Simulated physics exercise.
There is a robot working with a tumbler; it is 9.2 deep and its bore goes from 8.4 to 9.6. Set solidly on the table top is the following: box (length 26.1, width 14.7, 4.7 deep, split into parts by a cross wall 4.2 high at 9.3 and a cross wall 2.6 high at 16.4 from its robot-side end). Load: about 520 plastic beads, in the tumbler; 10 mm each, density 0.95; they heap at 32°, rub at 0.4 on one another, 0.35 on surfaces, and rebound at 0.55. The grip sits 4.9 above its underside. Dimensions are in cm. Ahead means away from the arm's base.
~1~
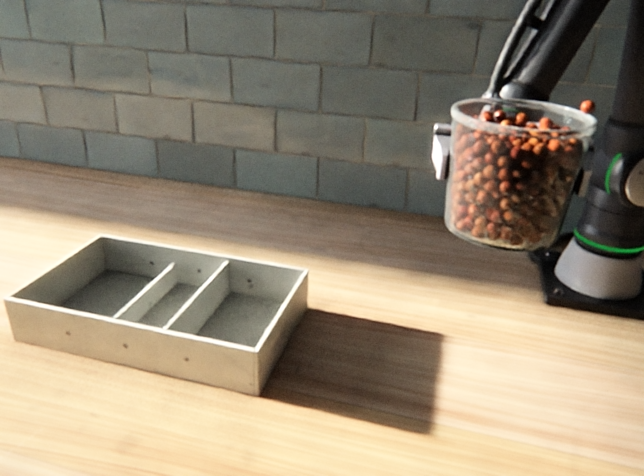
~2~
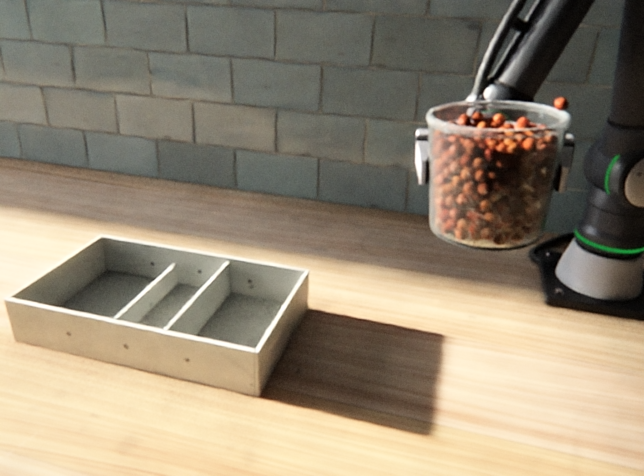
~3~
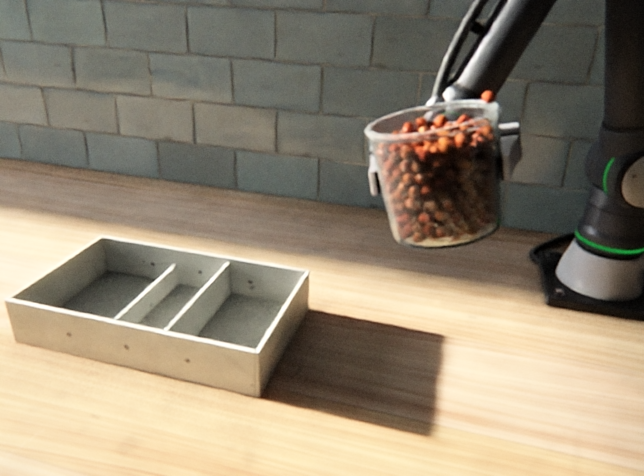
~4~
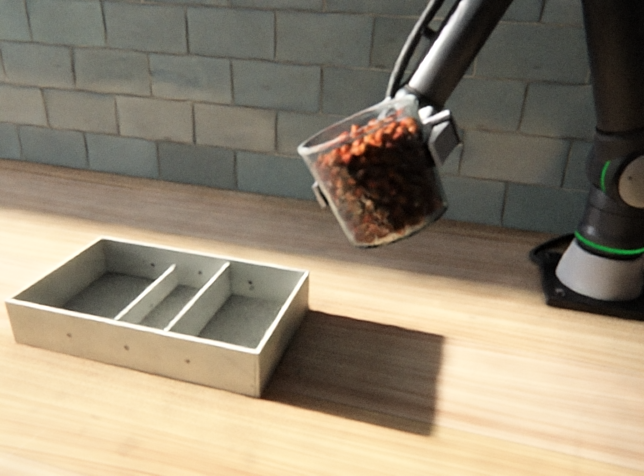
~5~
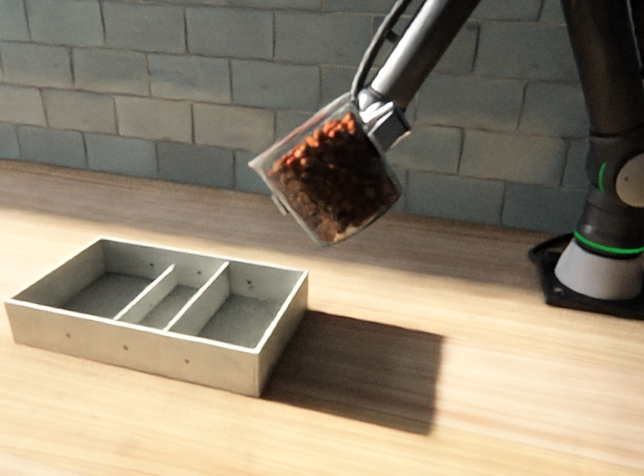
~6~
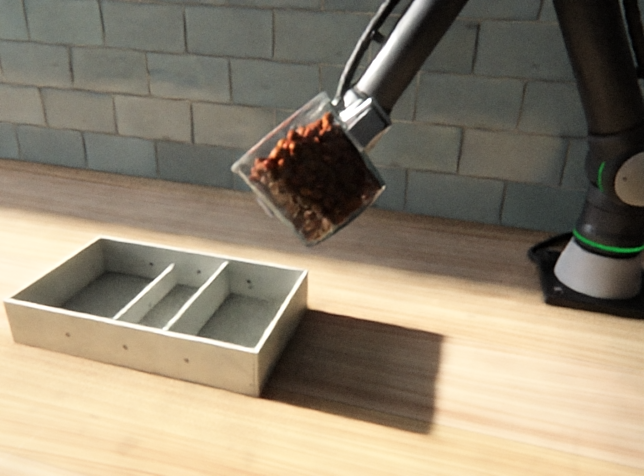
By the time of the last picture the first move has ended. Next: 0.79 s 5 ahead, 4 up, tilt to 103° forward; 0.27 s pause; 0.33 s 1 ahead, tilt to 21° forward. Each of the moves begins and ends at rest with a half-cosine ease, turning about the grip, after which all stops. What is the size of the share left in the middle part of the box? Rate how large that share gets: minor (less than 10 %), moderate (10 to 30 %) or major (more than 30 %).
It is major.
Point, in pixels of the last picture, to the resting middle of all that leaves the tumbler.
(169, 311).
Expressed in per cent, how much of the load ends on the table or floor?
I'd put it at about 0 per cent.
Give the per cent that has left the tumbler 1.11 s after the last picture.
About 75 in a hundred parts are out by then.
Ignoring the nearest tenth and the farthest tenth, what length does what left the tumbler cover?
8 cm.
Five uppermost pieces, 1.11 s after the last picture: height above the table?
Estimated height above table: About 22 centimetres.
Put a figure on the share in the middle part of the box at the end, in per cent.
About 65 %.
Then, 0.56 s later, tilted 91° forward, highest piece 26 above the table; 493 in the tumbler, 4 in the middle part, 1 in the robot-side part, 26 in flight or on a rim.
Then, 1.11 s later, tilted 98° forward, highest piece 22 above the table; 318 in the middle part, 125 in the tumbler, 28 in the robot-side part, 20 in the far-side part, 33 in flight or on a rim.
Then, 1.59 s later, tilted 21° forward, highest piece 24 above the table; 339 in the middle part, 104 in the tumbler, 48 in the far-side part, 32 in the robot-side part, 1 on the table or floor.
Then, 2.64 s later, tilted 21° forward, highest piece 24 above the table; 339 in the middle part, 104 in the tumbler, 48 in the far-side part, 32 in the robot-side part, 1 on the table or floor.
At rest, 339 in the middle part, 104 in the tumbler, 48 in the far-side part, 32 in the robot-side part, 1 on the table or floor. That is 65 % in the middle part of the box.
